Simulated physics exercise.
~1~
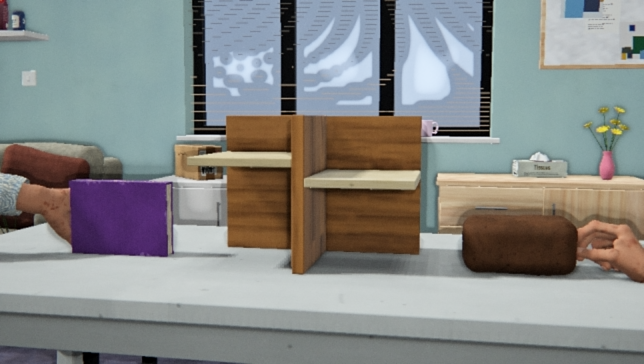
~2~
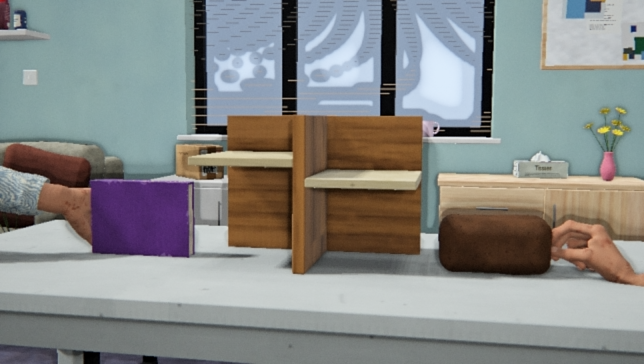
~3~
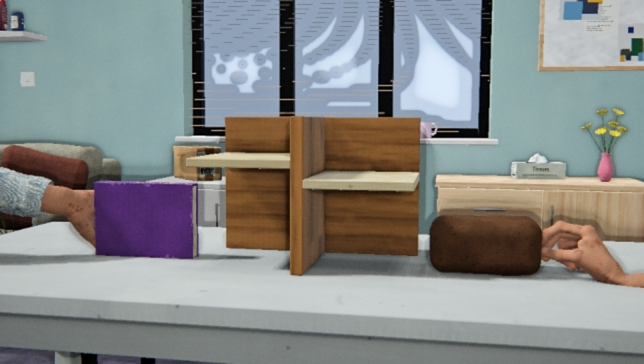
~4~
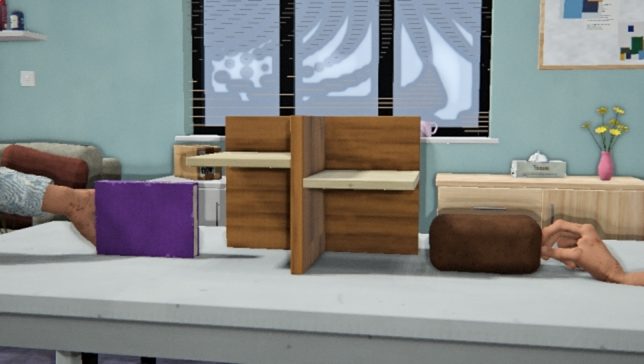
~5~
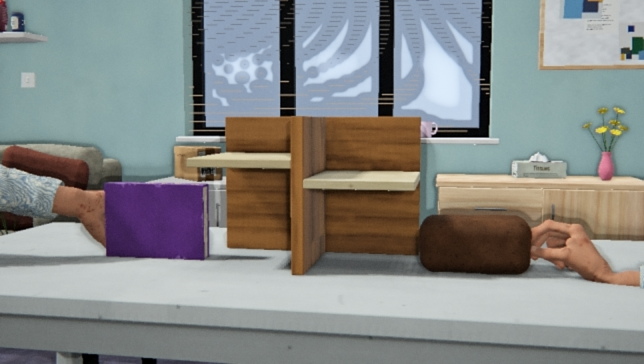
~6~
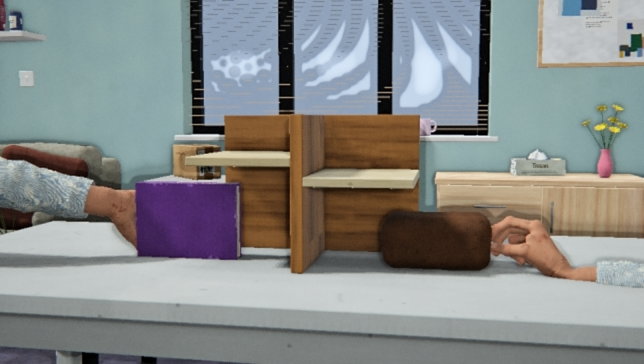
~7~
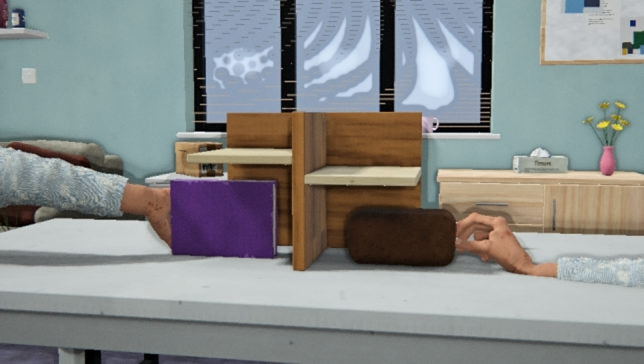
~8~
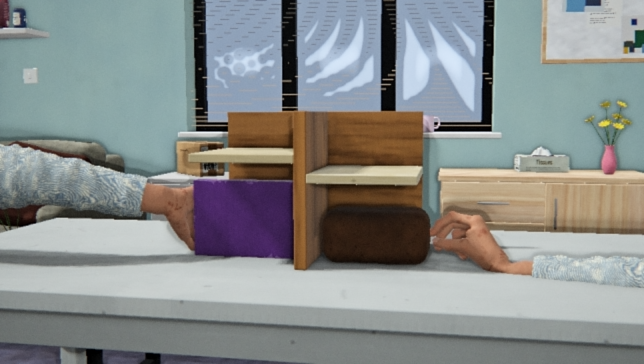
A purple book and a brown loaf, each pushed by a hand, slide toward each other across a pale table from opposite sides of a small wooden rack with a low shelf on each side. The book moves right and the loaf moves left, both pausing briefly before continuing. They reach the openings beneath the shelves and begin to pass in, while the rack stays put. The hands keep pushing slowly and straight. In the end, the book is under the left shelf and the loaf is under the right one, with the hands still beside them.
